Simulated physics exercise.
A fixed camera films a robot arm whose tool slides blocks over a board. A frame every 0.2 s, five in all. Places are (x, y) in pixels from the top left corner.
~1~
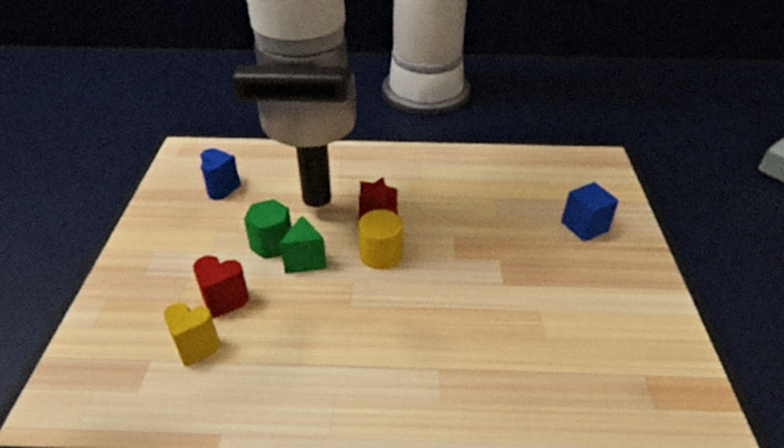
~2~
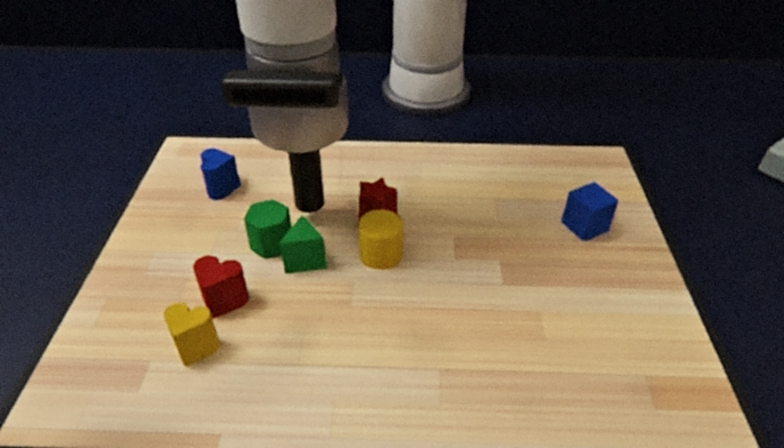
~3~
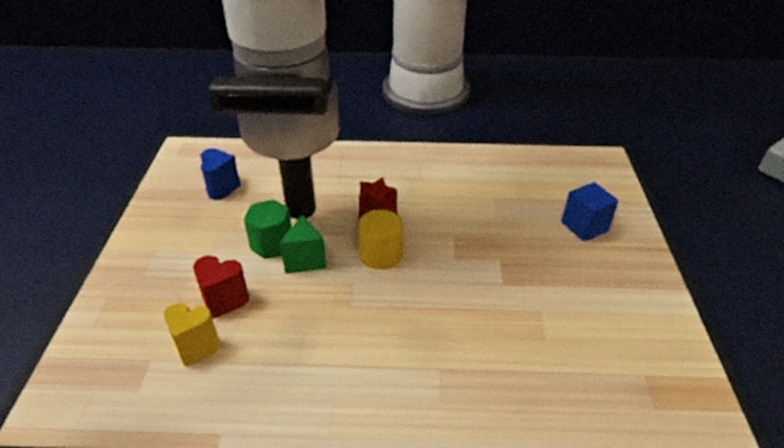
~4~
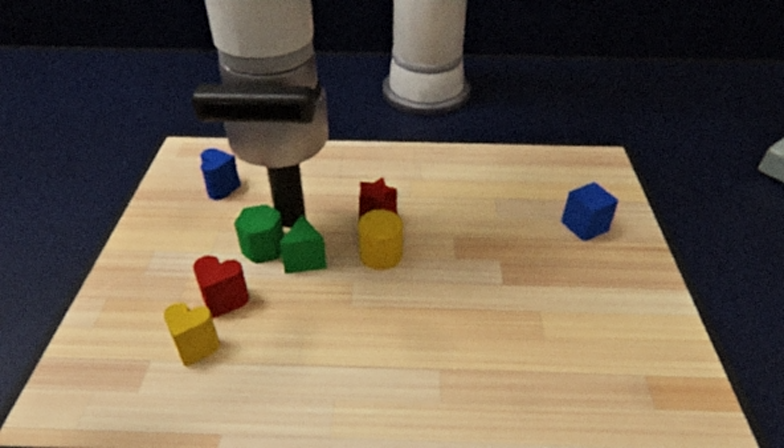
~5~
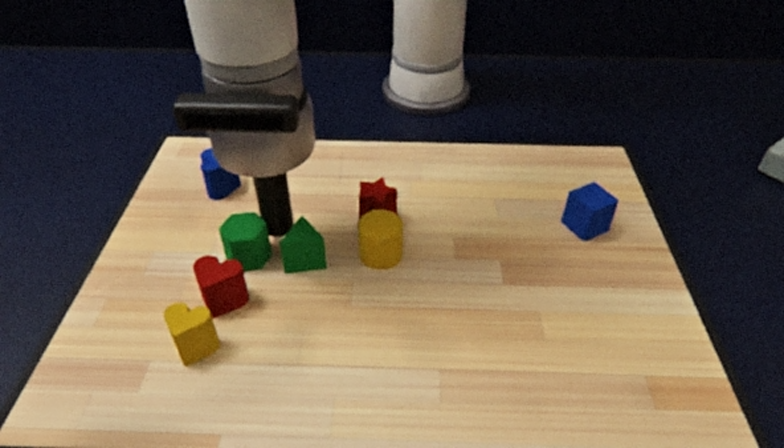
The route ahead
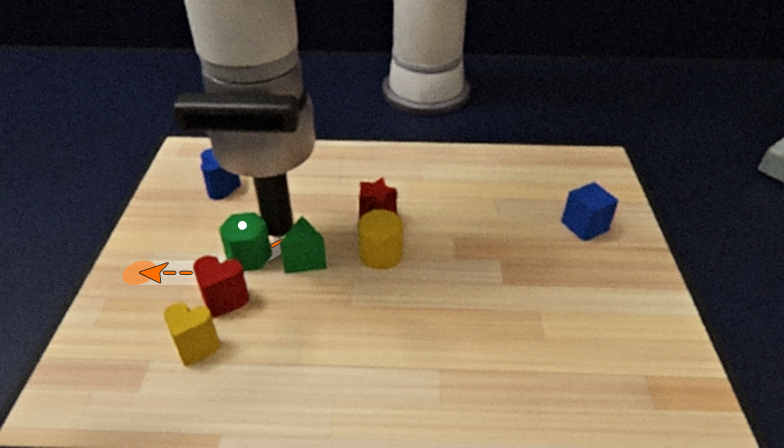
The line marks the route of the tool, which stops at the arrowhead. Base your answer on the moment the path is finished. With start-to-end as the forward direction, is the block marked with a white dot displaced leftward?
That would be a yes.
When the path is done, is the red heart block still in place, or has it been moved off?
Put simply, it goes somewhere else.
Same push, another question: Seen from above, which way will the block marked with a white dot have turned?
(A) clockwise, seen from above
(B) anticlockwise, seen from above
B (anticlockwise, seen from above)
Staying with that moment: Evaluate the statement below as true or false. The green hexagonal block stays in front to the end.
That claim is false.
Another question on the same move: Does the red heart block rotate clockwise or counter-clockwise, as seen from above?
Turns anticlockwise.
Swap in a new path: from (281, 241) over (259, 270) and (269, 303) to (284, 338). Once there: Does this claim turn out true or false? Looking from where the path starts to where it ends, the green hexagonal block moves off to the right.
The statement is true.
Path on the board, from (281, 241) by way of (239, 263) and (190, 273) to (140, 273); the dot is on the green hexagonal block.
The first path, step by step. One third of the way, tool (236, 249); red heart block (208, 273), turned 30° anticlockwise; green hexagonal block (195, 247).
Two thirds of the way, tool (185, 258); red heart block (202, 276), turned 55° anticlockwise; green hexagonal block (149, 266), turned 25° anticlockwise.
At the end, tool (134, 258); red heart block (202, 276), turned 55° anticlockwise; green hexagonal block (139, 270), turned 45° anticlockwise; green triangle in place.
